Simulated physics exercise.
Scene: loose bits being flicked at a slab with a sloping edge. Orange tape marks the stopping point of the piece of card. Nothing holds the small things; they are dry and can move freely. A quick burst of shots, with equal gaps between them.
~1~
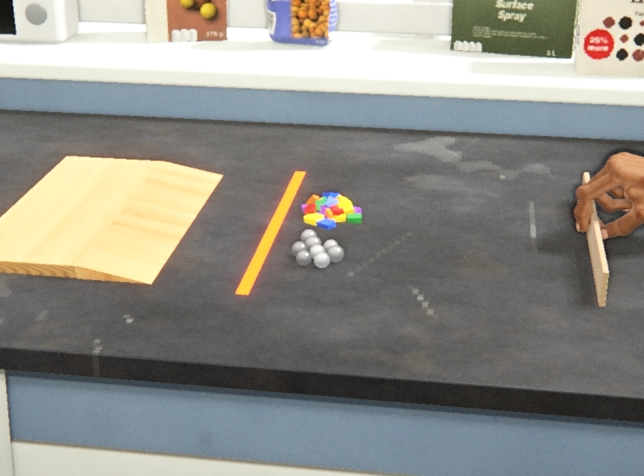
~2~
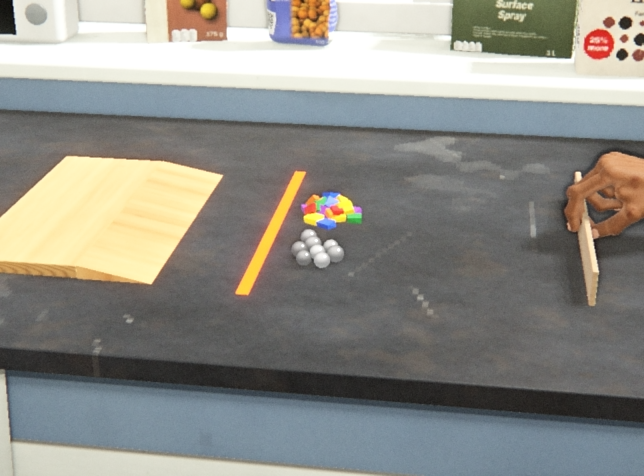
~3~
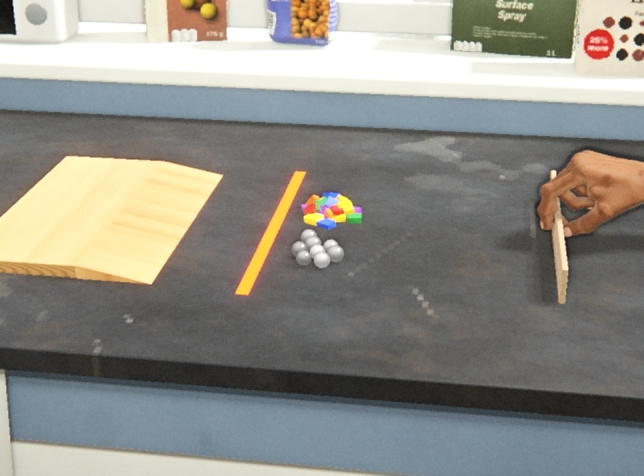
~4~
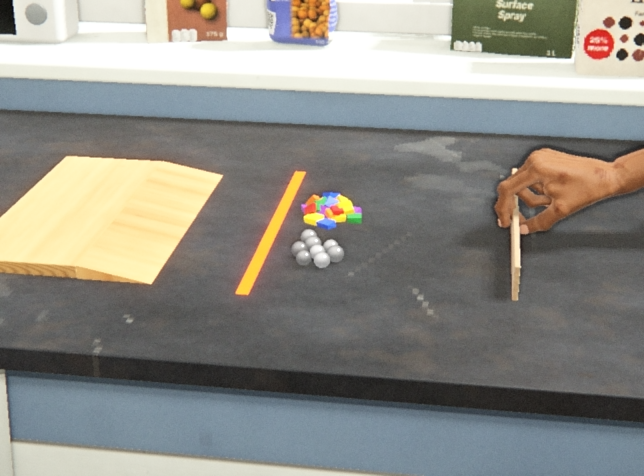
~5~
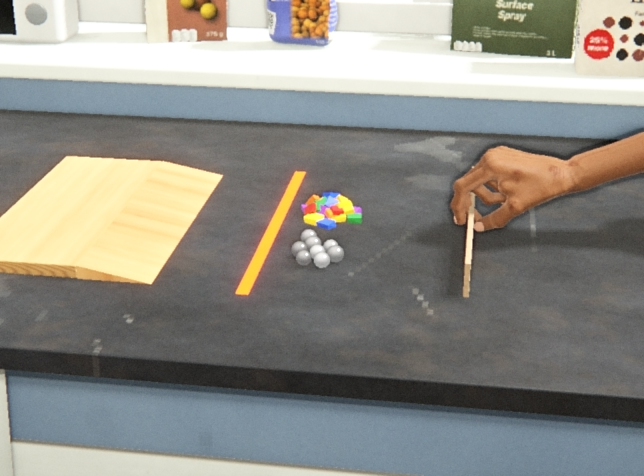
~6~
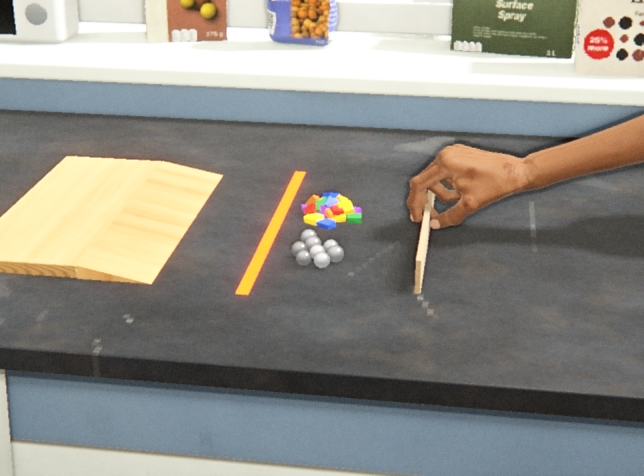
A hand slides an upright card left across the dark counter toward small balls and colorful tiles.
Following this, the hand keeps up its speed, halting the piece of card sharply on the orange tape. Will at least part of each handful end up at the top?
Front handful: Yes, back handful: No.
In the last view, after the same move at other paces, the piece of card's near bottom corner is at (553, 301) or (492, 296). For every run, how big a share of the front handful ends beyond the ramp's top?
Try 1: About 0 percent. Try 2: About 10 percent.
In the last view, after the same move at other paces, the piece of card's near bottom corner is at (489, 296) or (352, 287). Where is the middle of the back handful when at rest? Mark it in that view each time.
First try about (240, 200), second try about (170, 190).
Then, 0.13 s later than the last frame, piece of card still moving, near (331, 202); front handful every one short of the ramp; back handful every one short of the ramp.
Then, 0.27 s later than the last frame, piece of card stopped at the orange tape; front handful every one short of the ramp; back handful every one short of the ramp.
Then, 0.55 s later than the last frame, piece of card stopped at the orange tape; front handful every one past the top; back handful roughly a quarter on the ramp, the larger part short of the ramp.
When it is over, piece of card stopped at the orange tape; front handful every one past the top; back handful not one past the top, roughly a quarter on the ramp, the larger part short of the ramp.
